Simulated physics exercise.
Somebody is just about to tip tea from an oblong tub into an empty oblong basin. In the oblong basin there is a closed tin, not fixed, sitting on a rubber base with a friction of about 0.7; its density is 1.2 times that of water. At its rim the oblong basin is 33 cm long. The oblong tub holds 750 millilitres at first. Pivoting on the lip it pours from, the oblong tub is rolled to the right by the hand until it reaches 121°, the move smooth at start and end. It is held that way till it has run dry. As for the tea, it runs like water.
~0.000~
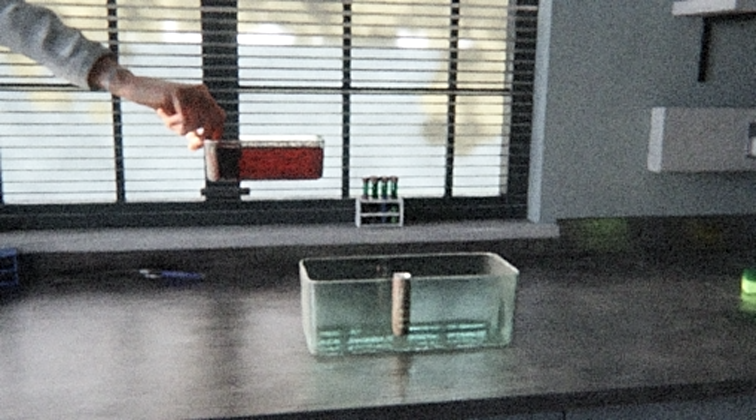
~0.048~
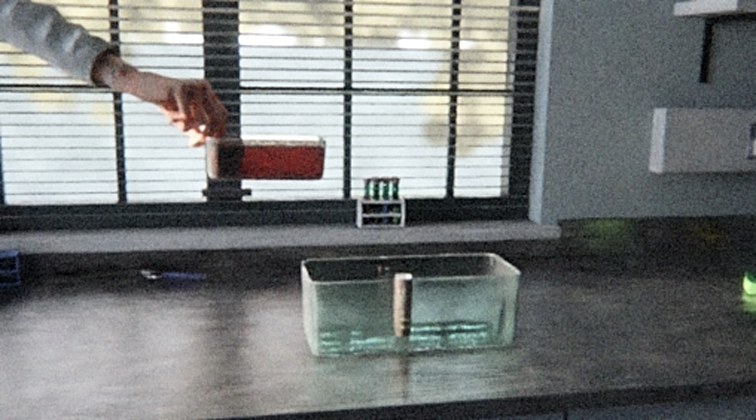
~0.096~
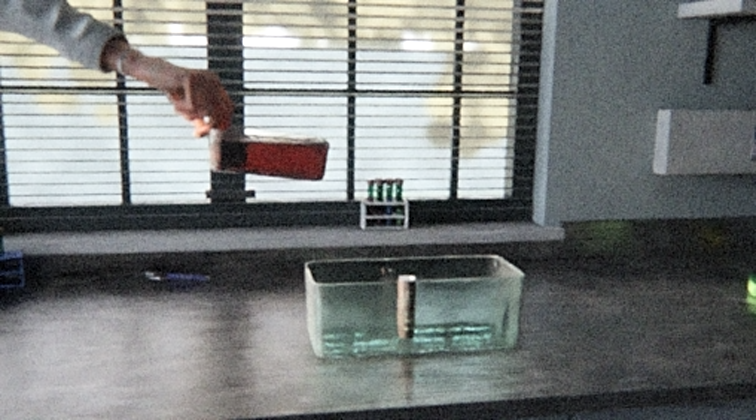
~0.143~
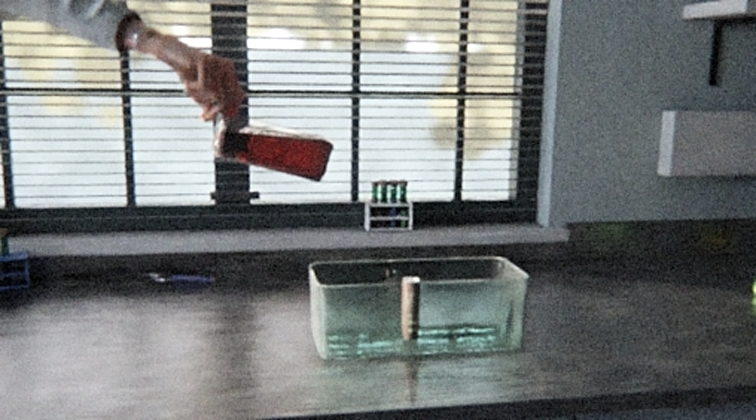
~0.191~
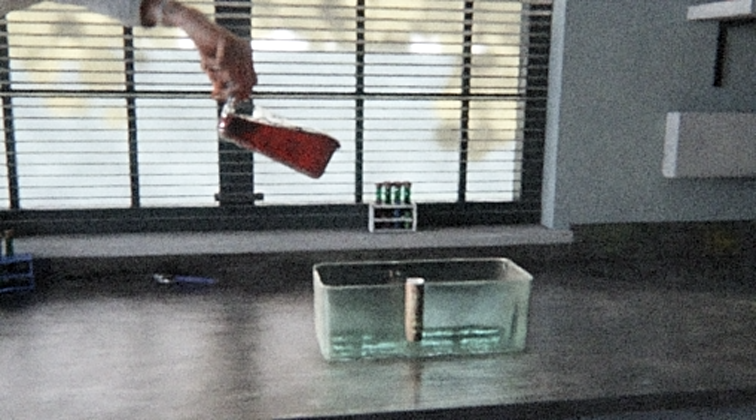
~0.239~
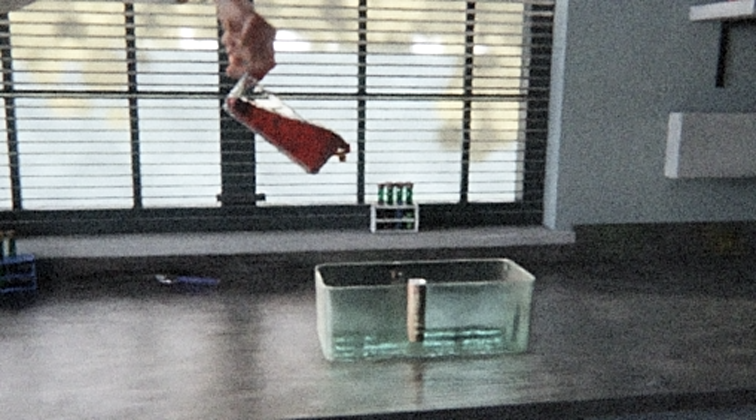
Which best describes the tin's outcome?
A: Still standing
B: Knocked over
Still standing.
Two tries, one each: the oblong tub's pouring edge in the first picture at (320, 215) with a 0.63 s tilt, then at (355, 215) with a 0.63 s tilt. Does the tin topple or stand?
First it falls; then it keeps standing.
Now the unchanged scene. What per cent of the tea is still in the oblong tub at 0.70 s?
About 0 per cent.
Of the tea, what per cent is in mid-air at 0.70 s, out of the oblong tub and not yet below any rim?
Close to 12 in every hundred parts.
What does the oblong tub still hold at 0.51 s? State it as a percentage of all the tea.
Around 10 percent.
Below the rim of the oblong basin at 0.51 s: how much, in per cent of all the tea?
Near 12 in a hundred.
Then, 0.51 s in, the tilt is 110° and 10 per cent is still to pour; the tin stands where it began.
Then, 0.70 s in, the tilt is 121° and 0 per cent is still to pour; the tin stands where it began.
Then, 0.91 s in, the tilt is 121° and 0 per cent is still to pour; the tin stands where it began.
Then, 1.13 s in, the tilt is 121° and 0 per cent is still to pour; the tin stands where it began.
Finally, the tin stands where it began.
